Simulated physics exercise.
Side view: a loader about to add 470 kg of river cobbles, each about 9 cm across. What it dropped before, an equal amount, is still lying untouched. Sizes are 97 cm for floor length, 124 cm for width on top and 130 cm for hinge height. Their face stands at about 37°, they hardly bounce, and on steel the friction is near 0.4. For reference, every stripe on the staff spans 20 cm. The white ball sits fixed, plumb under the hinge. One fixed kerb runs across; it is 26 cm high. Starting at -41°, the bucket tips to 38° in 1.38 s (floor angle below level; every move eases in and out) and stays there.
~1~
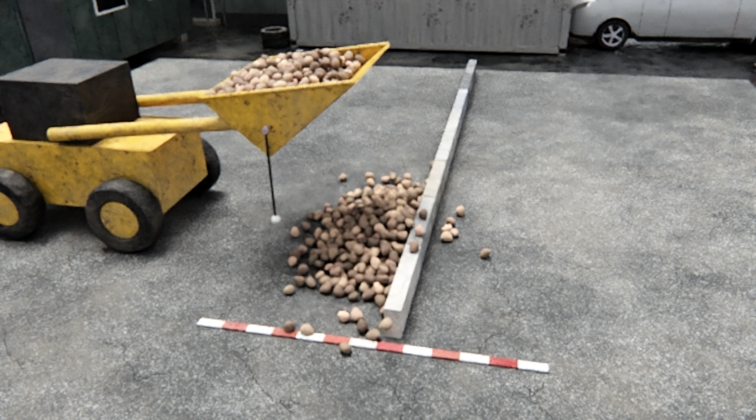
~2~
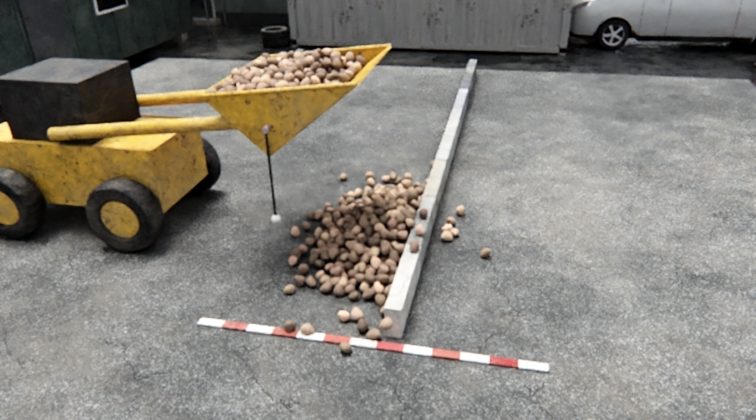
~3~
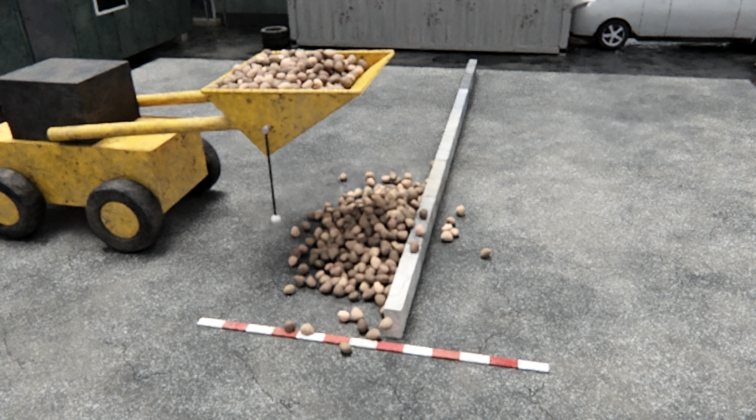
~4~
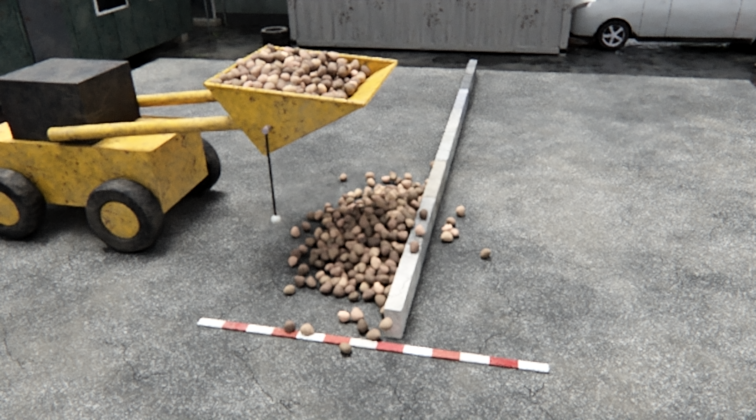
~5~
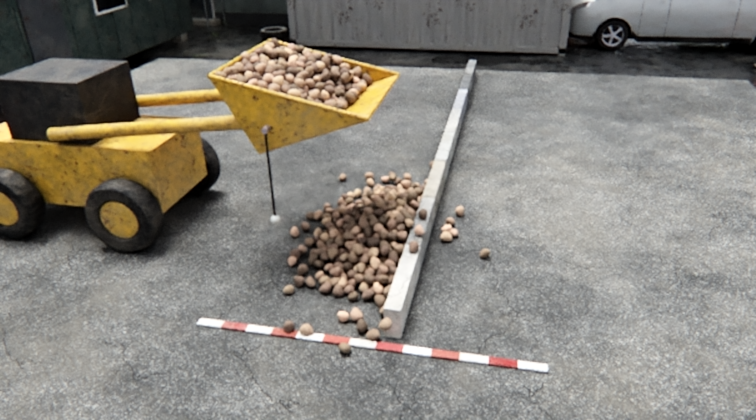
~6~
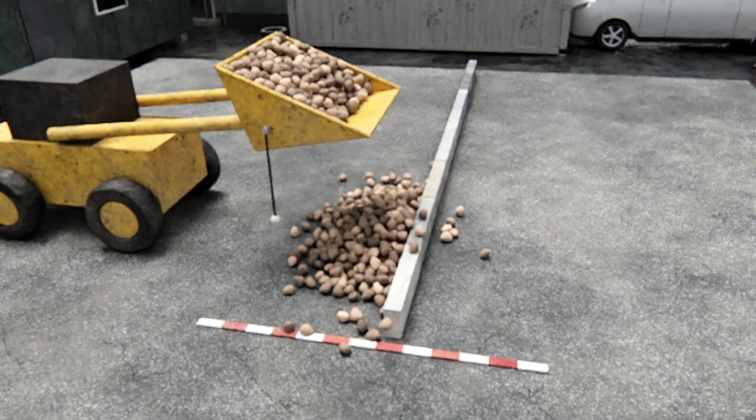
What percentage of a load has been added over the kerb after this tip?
27 %.
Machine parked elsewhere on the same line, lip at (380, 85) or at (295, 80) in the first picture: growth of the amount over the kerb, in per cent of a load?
The first would add around 60 per cent, the second around 0 per cent.
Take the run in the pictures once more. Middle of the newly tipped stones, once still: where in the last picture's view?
I'd put their centre close to (398, 220).
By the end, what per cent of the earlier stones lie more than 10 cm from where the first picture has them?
I'd put it at about 10 per cent.
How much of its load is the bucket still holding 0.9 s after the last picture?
50 % still inside.
Then, 0.4 s after the last picture the floor is at 25°; in per cent of one load, 100 in the bucket, 99 on this side of the kerb, 1 over the kerb; the foremost stones are at (448, 232).
Then, 0.9 s after the last picture the floor is at 38°; in per cent of one load, 52 in the bucket, 146 on this side of the kerb, 1 over the kerb; the foremost stones are at (448, 230).
Then, 1.2 s after the last picture the floor is at 38°; in per cent of one load, 10 in the bucket, 176 on this side of the kerb, 14 over the kerb; the foremost stones are at (490, 245).
Then, 4.0 s after the last picture the floor is at 38°; in per cent of one load, 0 in the bucket, 172 on this side of the kerb, 28 over the kerb; the foremost stones are at (592, 240). Net gain over the kerb, 27.
